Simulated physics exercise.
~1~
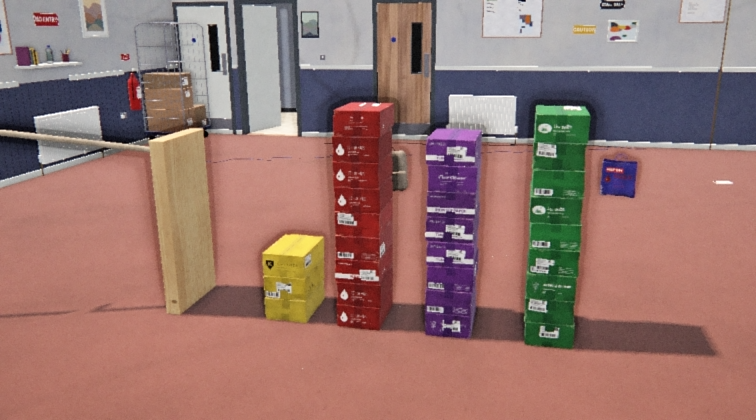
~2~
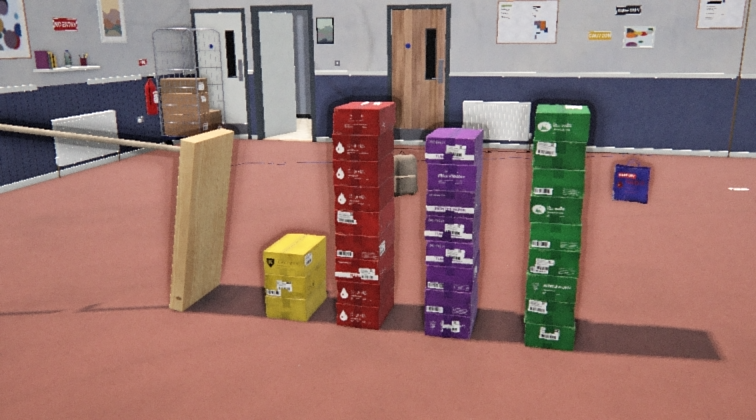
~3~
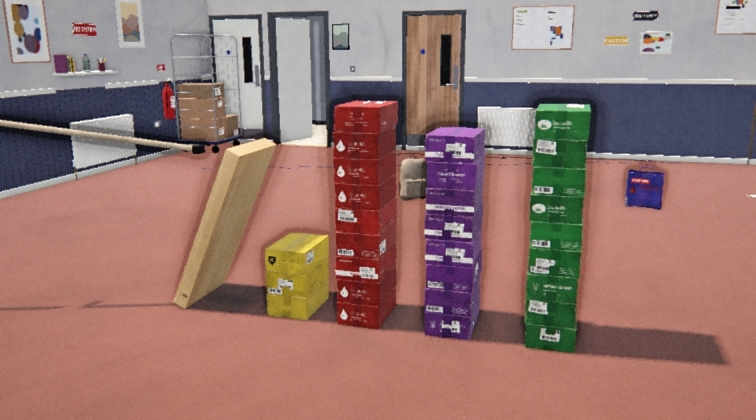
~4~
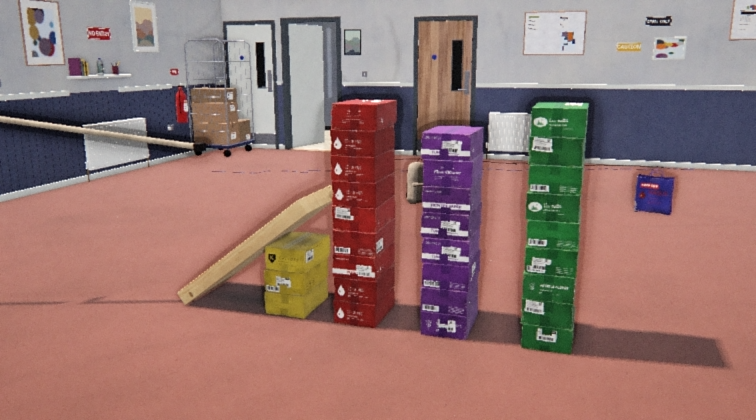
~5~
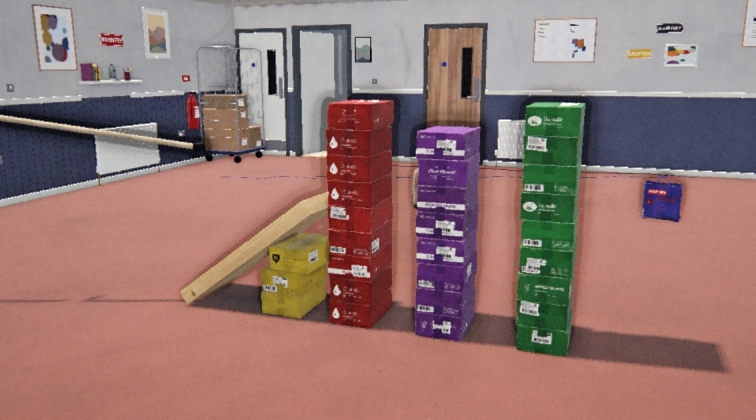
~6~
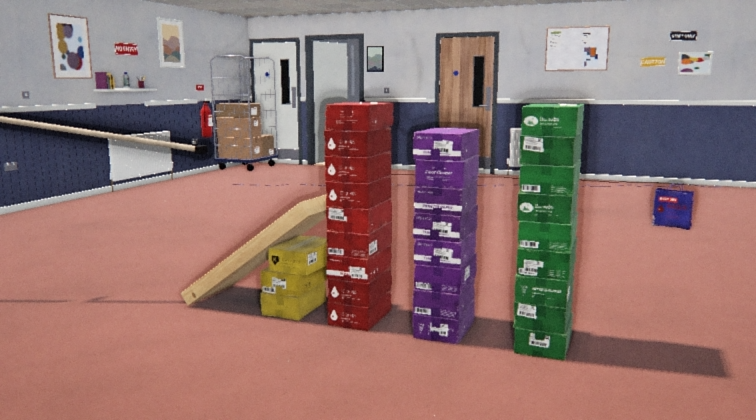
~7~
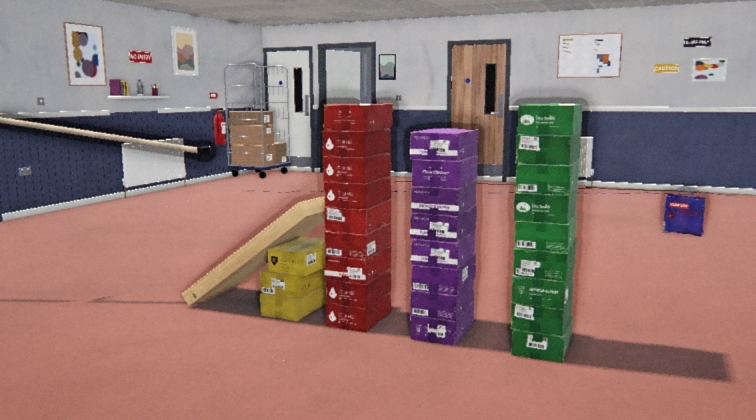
A wooden board tips right onto the short yellow stack and rests leaning, toppling no boxes.
